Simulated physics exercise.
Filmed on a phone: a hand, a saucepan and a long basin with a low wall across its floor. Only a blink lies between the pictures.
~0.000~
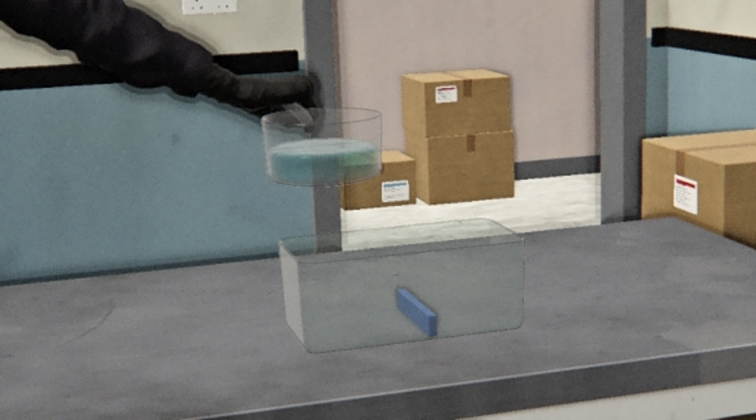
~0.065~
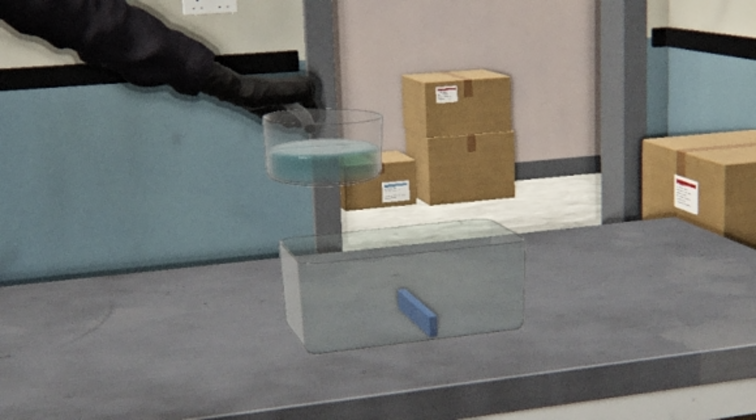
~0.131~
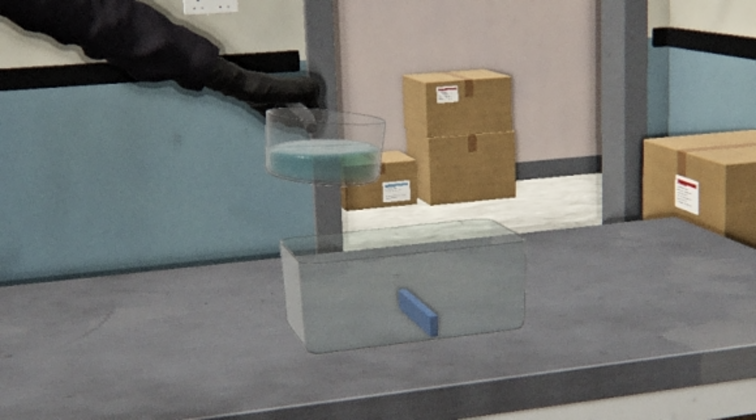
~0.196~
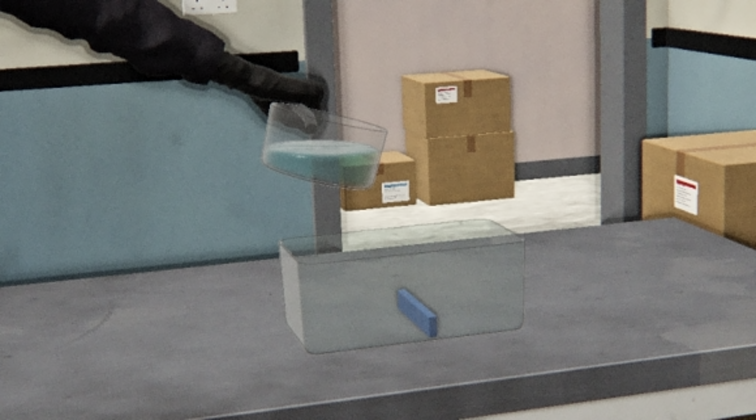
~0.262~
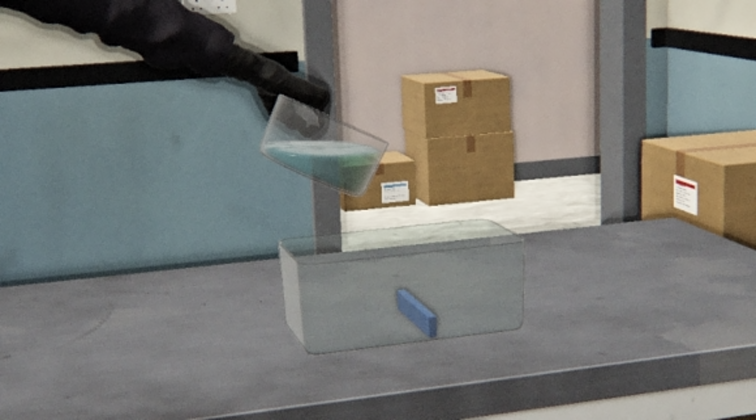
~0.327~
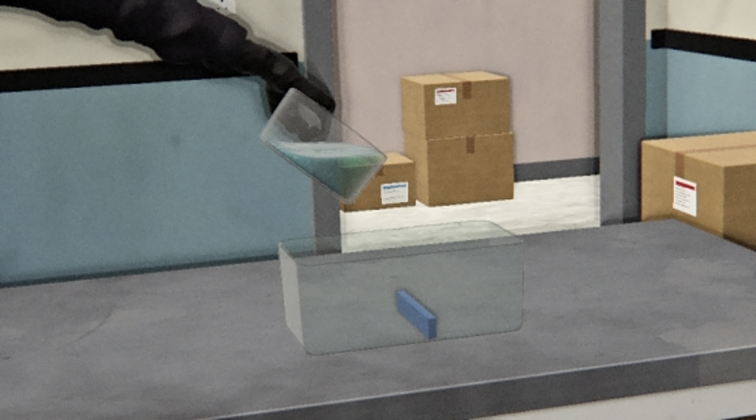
The clip shows a dark arm holding a clear, round pan of blue-green liquid above a transparent basin with a low blue wall inside; the arm tilts the pan steadily to the right while the basin stays still.
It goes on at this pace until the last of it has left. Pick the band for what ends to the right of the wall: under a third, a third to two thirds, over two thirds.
It comes to between a third and two thirds.
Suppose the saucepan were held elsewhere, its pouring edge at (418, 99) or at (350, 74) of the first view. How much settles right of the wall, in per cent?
About 80 and 20 per cent.
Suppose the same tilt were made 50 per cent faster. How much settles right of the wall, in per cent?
It comes to 30 per cent or so.
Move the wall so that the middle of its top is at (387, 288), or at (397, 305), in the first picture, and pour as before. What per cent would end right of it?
Near 90 % and 75 %.
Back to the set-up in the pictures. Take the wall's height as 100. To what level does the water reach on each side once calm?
The left part 50 per cent, the right part 50.
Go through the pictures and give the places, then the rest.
In the first picture, tilt 0°; pouring edge (378, 113); surface from (267, 152) to (376, 143); the long basin's rim runs from (288, 253) to (507, 230); the wall's top is at (416, 303).
In the second picture, tilt 2°; pouring edge (380, 115); surface from (268, 152) to (376, 144).
In the third picture, tilt 7°; pouring edge (383, 121); surface from (267, 151) to (377, 145).
In the fourth picture, tilt 16°; pouring edge (384, 130); surface from (265, 150) to (377, 146).
In the fifth picture, tilt 27°; pouring edge (385, 143); surface from (262, 147) to (379, 147).
In the sixth picture, tilt 40°; pouring edge (383, 158); surface from (266, 143) to (380, 150).
After 0.61 s the tilt is 92° and 35 per cent is still to pour, 8 is left of the wall and 22 right of it.
After 0.81 s the tilt is 102° and 11 per cent is still to pour, 36 is left of the wall and 44 right of it.
After 1.03 s the tilt is 102° and 2 per cent is still to pour, 53 is left of the wall and 42 right of it.
After 1.26 s the tilt is 102° and 0 per cent is still to pour, 56 is left of the wall and 42 right of it.
In the end 57 per cent lies left of the wall, 42 right of it and 1 outside.
